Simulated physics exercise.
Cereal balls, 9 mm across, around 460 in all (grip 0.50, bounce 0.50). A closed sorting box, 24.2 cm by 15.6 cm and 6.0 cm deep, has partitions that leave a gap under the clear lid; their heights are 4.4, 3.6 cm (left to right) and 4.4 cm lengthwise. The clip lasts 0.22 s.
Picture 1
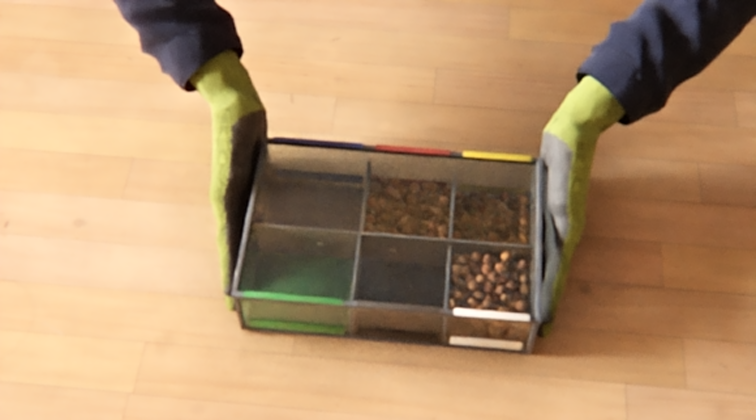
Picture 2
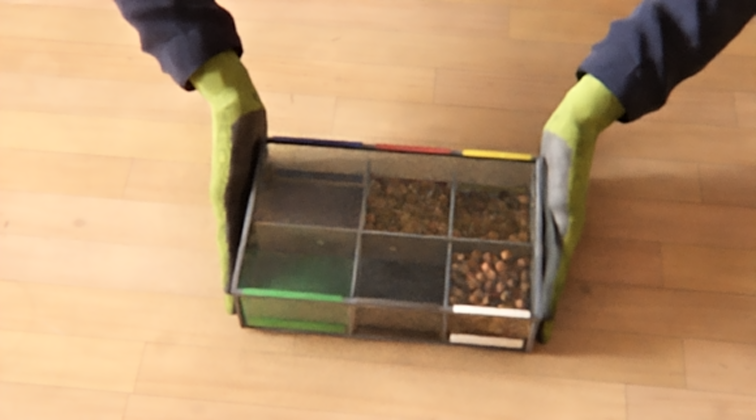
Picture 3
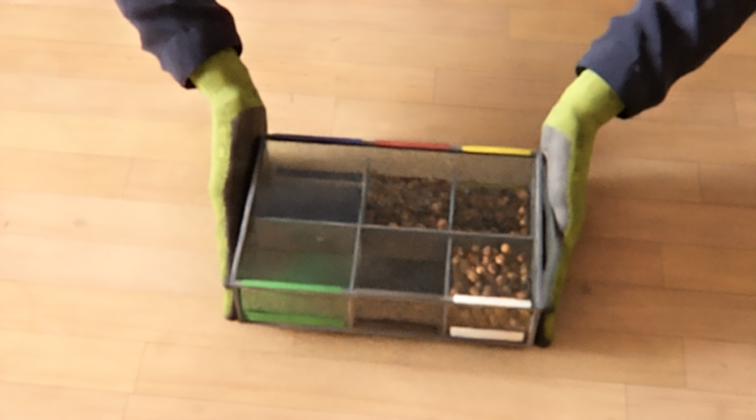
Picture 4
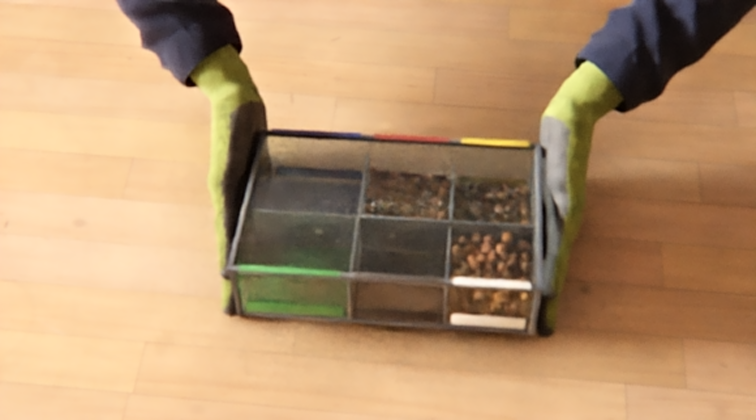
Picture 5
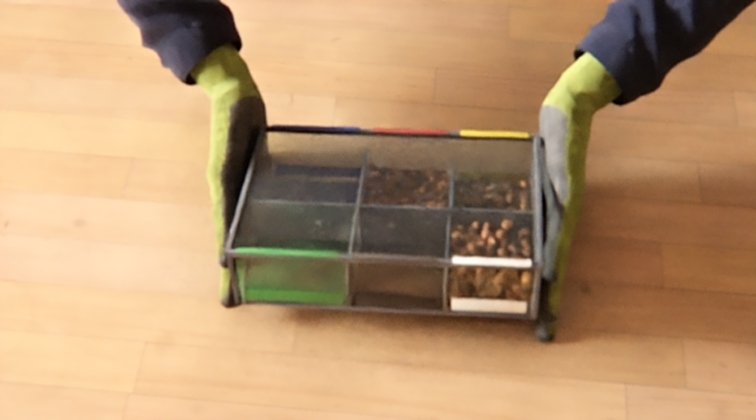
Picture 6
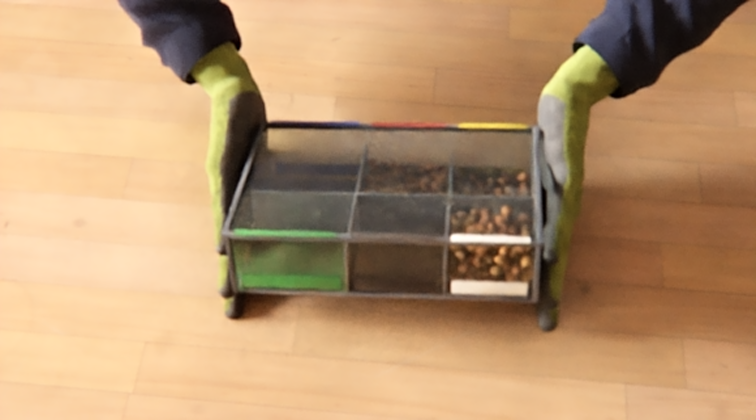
Two gloved hands grip a clear-lidded box with six compartments, some holding small brown balls, and steadily tilt it so its front edge rises, while the balls stay in the same compartments at the middle and right.
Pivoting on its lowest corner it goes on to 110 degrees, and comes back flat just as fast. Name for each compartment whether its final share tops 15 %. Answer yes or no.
Red compartment: Yes; blue compartment: No; green compartment: No; yellow compartment: Yes; white compartment: Yes; black compartment: No.
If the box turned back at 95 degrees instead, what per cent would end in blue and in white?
Blue 0; white 30.
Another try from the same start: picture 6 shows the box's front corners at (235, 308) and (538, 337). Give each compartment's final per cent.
Red 20, blue 0, green 0, yellow 15, white 50, black 15.
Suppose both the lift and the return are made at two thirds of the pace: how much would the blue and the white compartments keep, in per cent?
In that case blue 0; white 25.
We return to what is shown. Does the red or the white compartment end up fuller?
It is the red one.
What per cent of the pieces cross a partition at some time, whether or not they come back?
Some 20 per cent.
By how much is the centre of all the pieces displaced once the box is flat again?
About 3.0 cm.
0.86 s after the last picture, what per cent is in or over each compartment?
Red 40, blue 0, green 0, yellow 25, white 30, black 0.
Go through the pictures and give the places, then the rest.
The first frame shows box tilt 0 degrees, front corners at (237, 293) and (536, 318); red 35 %, yellow 25 %, white 45 %.
The second frame shows box tilt 1 degrees, front corners at (237, 290) and (536, 315).
The third frame shows box tilt 4 degrees, front corners at (235, 282) and (537, 305), lowest corner left back.
The fourth frame shows box tilt 8 degrees, front corners at (233, 268) and (538, 287), lowest corner left back.
The fifth frame shows box tilt 14 degrees, front corners at (231, 251) and (538, 265), lowest corner left back.
The sixth frame shows box tilt 19 degrees, front corners at (228, 233) and (538, 242), lowest corner left back; red 35 %, yellow 25 %, white 45 %.
Then, 0.86 s after the last picture, tilt 110 degrees; red 40 %, yellow 25 %, white 30 %.
Then, 1.44 s after the last picture, tilt 48 degrees; red 45 %, yellow 30 %, white 25 %.
Then, 2.07 s after the last picture, tilt 0 degrees; red 45 %, yellow 30 %, white 25 %.
In the end, red 45 %, blue 0 %, green 0 %, yellow 30 %, white 25 %, black 0 %.
